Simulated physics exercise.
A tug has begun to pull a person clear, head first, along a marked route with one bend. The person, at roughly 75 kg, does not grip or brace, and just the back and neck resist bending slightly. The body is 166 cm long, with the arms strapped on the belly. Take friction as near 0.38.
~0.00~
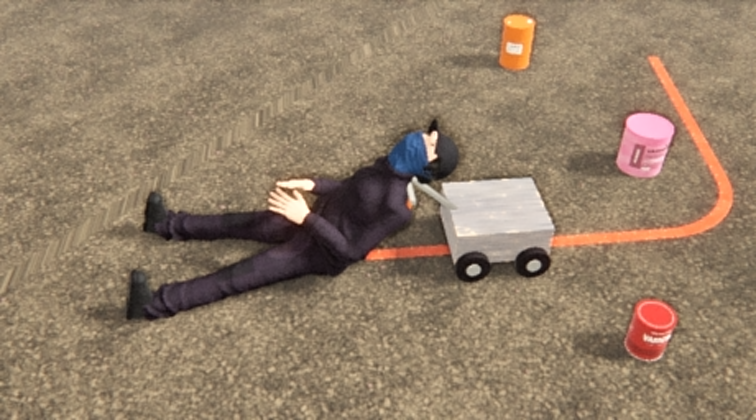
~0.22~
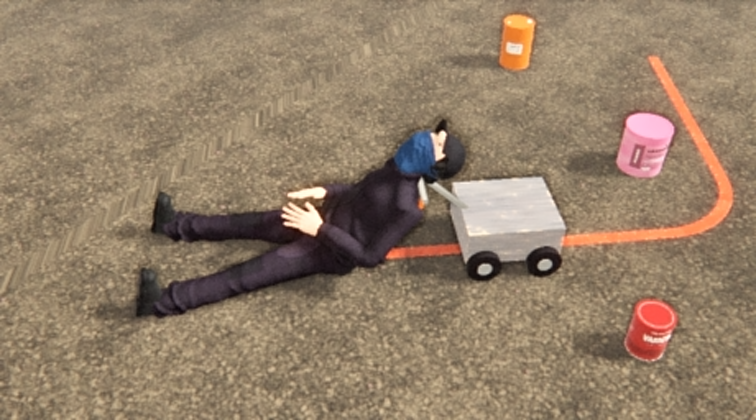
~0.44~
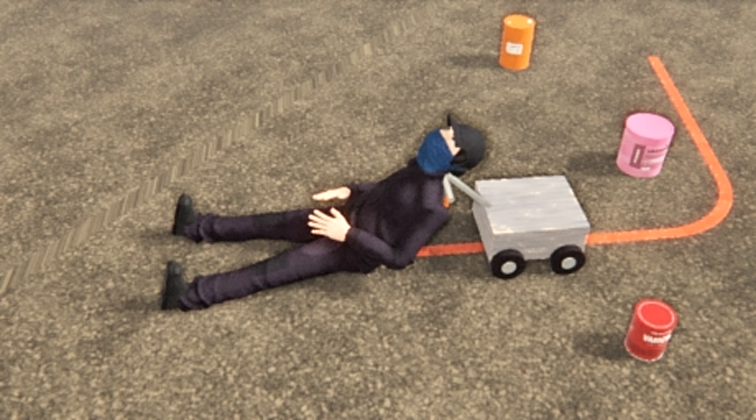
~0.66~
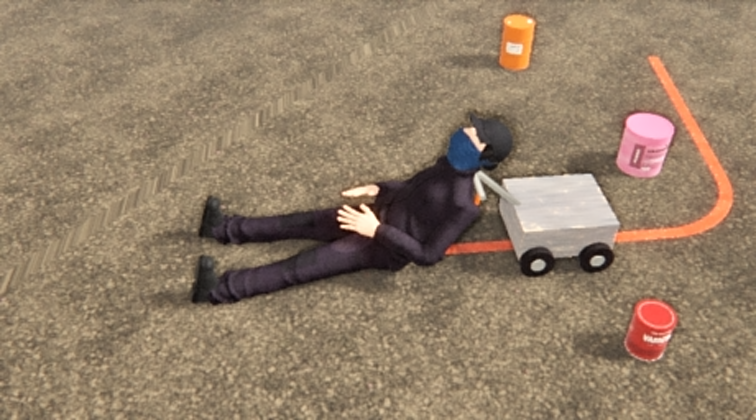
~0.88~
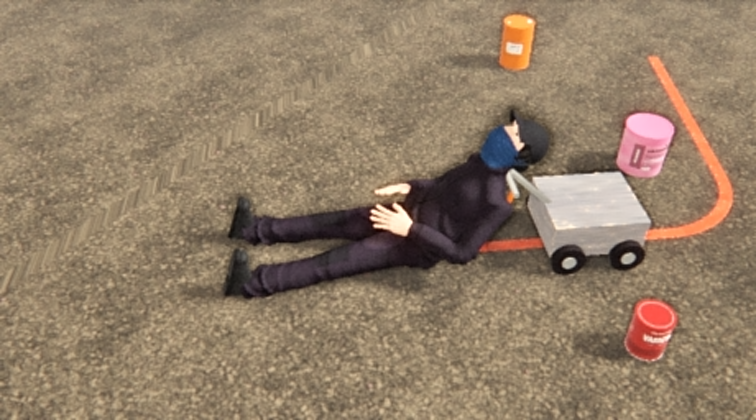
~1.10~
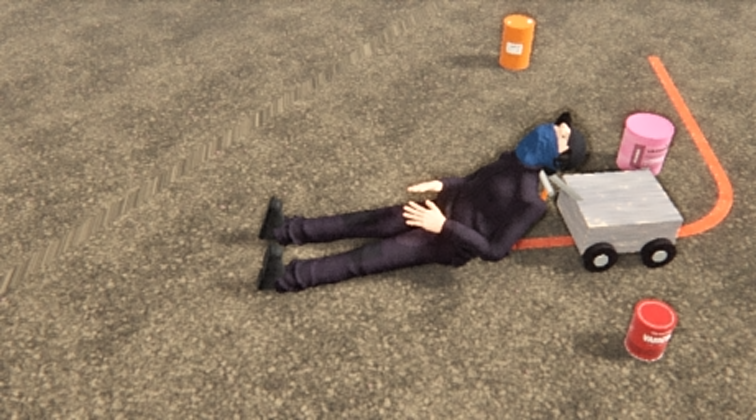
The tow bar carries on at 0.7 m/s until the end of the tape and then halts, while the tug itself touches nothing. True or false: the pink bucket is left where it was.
False.
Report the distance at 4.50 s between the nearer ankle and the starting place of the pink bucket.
Around 30 centimetres.
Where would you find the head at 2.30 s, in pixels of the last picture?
Head position: Roughly (740, 134) in the last view.
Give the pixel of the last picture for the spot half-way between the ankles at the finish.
Estimated position: Around (678, 147).
After 2.30 s the pink bucket is where it stood, near (644, 146) in the last picture's view; the orange bin where it stood; the nearer ankle is 126 cm from that spot.
After 3.00 s the pink bucket is where it stood, near (644, 146) in the last picture's view; the orange bin where it stood; the nearer ankle is 92 cm from that spot.
After 3.80 s the pink bucket is 5 cm from where it stood, near (640, 141) in the last picture's view; the nearer ankle is 60 cm from that spot.
After 4.50 s the pink bucket is 13 cm from where it stood, near (628, 133) in the last picture's view; the nearer ankle is 25 cm from that spot.
After 5.4 s, pink bucket gets knocked; orange bin stays put; red can stays put.
